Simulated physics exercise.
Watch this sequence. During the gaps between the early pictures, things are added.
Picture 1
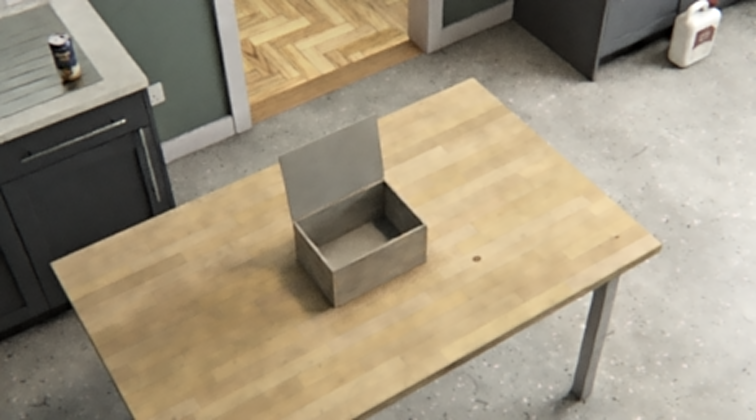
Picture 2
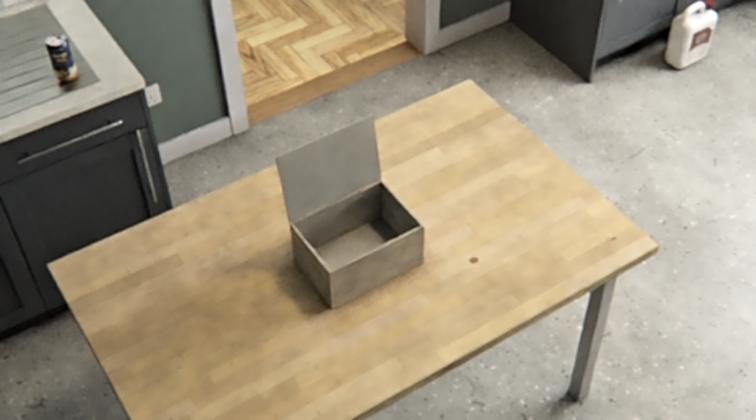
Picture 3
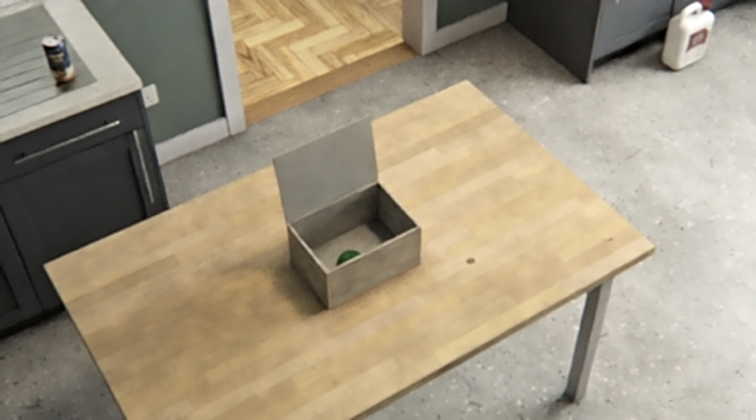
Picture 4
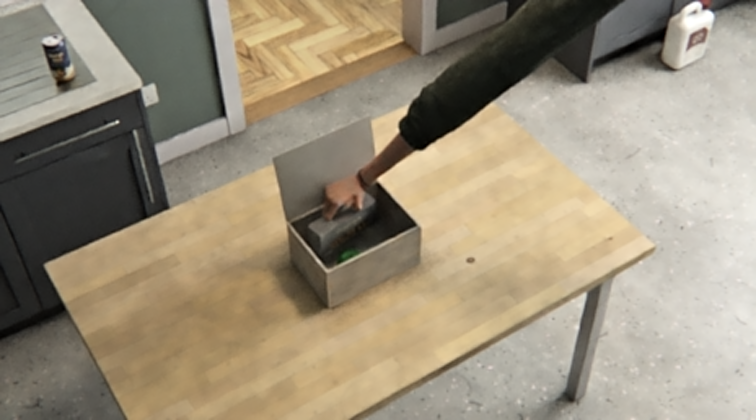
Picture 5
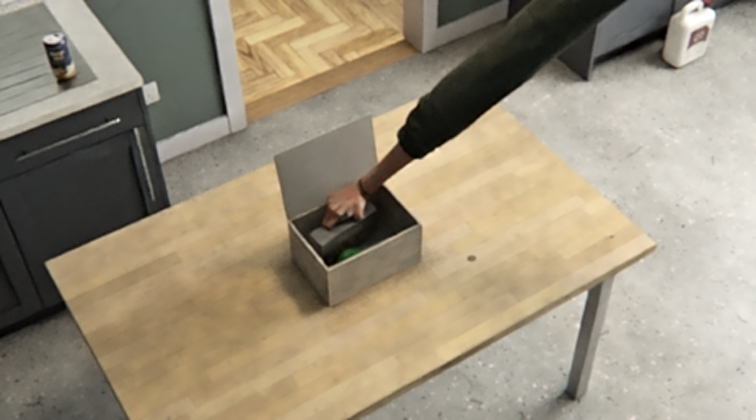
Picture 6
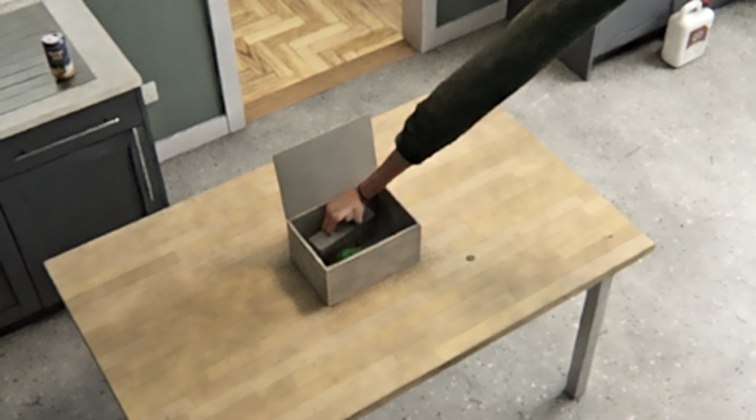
An open, empty box sat on a wooden table, then something small and green appeared inside it. An arm in a dark sleeve reached in from the upper right and lowered a grey carton into the box.
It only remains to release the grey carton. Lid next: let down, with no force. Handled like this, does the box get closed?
It does.
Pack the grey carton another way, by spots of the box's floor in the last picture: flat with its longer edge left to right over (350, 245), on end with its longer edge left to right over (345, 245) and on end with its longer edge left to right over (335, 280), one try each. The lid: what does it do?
With the first placement the lid ends up closed; with the second, it remains open; with the third, it remains open.
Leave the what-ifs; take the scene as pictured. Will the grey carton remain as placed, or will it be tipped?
By the end the grey carton has kept its angle.
Then, 1.20 s after the last picture, lid starting down.
Then, 1.60 s after the last picture, lid 58° above the rim.
Then, 1.90 s after the last picture, lid 34° above the rim.
Then, 2.20 s after the last picture, lid 5° above the rim.
At rest, lid shut; both in place. Seen from the same camera at the end, grey carton near (343, 237).
